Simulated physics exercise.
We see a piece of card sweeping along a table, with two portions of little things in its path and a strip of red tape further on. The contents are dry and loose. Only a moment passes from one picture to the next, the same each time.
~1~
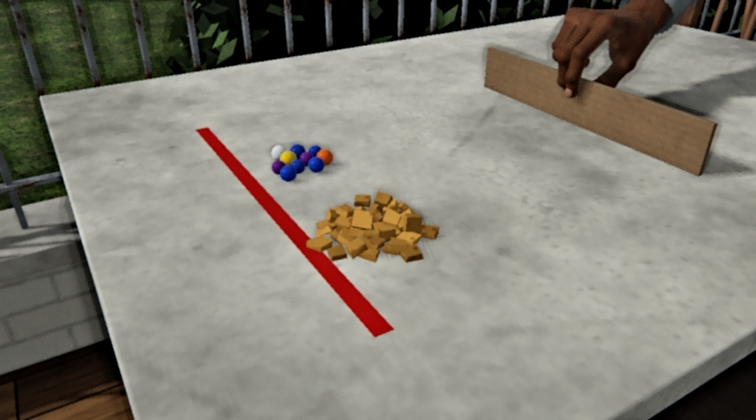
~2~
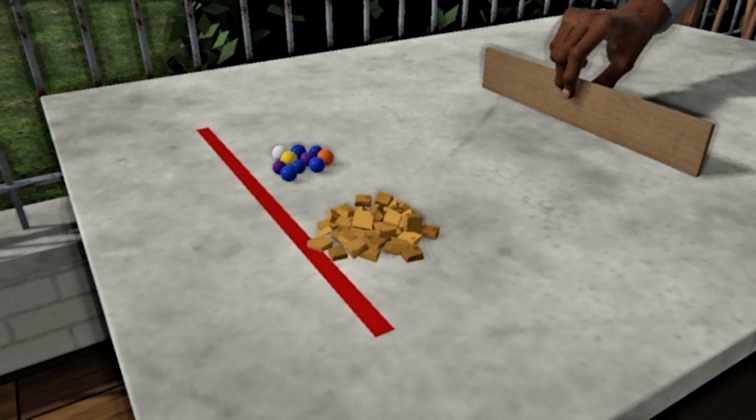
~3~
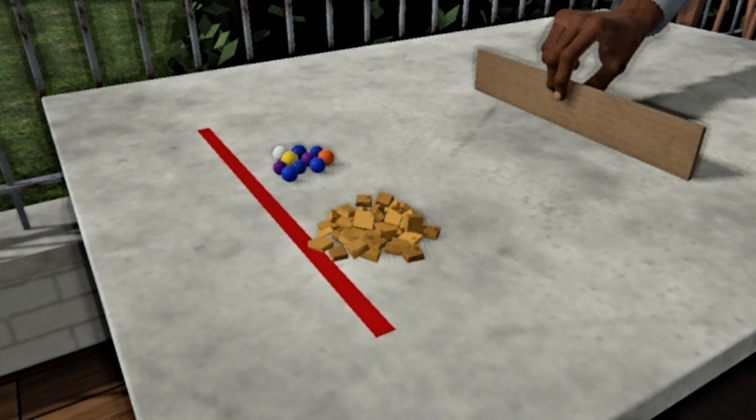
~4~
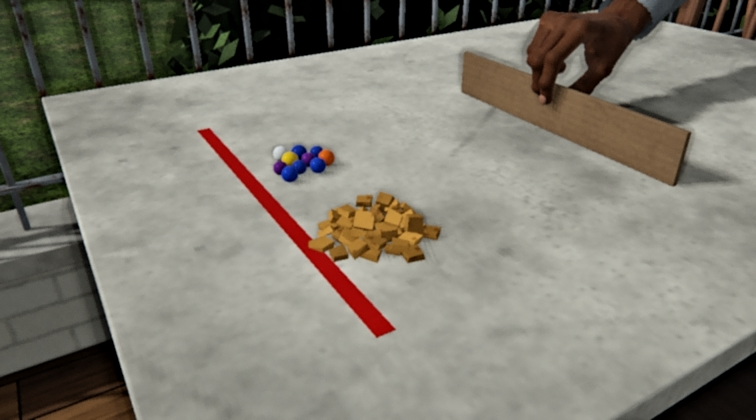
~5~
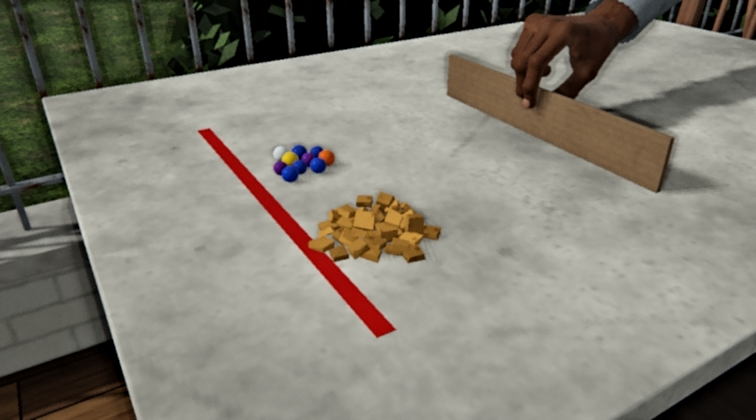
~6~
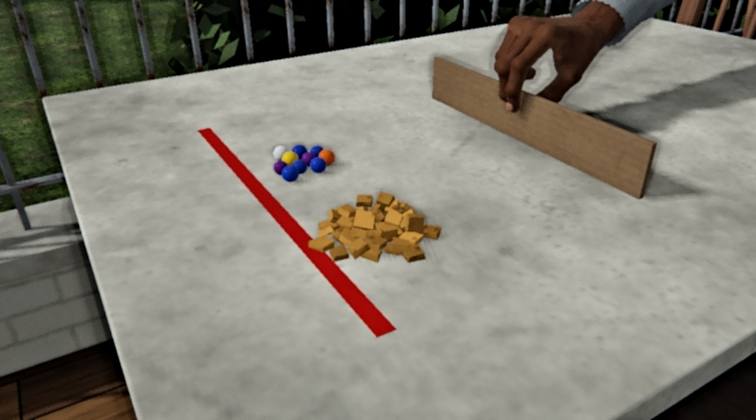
The clip shows a hand holding a piece of card upright on a pale table and sliding it a short way left, while a pile of cereal squares, a few glass marbles and a strip of red tape stay still.
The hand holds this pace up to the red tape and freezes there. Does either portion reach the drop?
Front portion: It remains up there. Back portion: It partly drops off.
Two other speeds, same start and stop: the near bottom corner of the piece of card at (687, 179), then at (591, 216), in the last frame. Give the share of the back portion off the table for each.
Near 0 % and 100 %.
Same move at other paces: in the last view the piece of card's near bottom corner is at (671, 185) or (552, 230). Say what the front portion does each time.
In the first try it remains up there; in the second it loses pieces over the edge.
Then, 0.38 s after the last picture, piece of card still moving, near (400, 120); front portion all on the table, its front near (322, 244); back portion all on the table, its front near (281, 168).
Then, 0.78 s after the last picture, piece of card stopped at the red tape; front portion all on the table, its front near (206, 267); back portion all on the table, its front near (175, 184).
Then, 1.06 s after the last picture, piece of card stopped at the red tape; front portion all on the table, its front near (191, 260); back portion a small part over the edge.
At rest, piece of card stopped at the red tape; front portion all on the table, its front near (191, 260); back portion all over the edge.
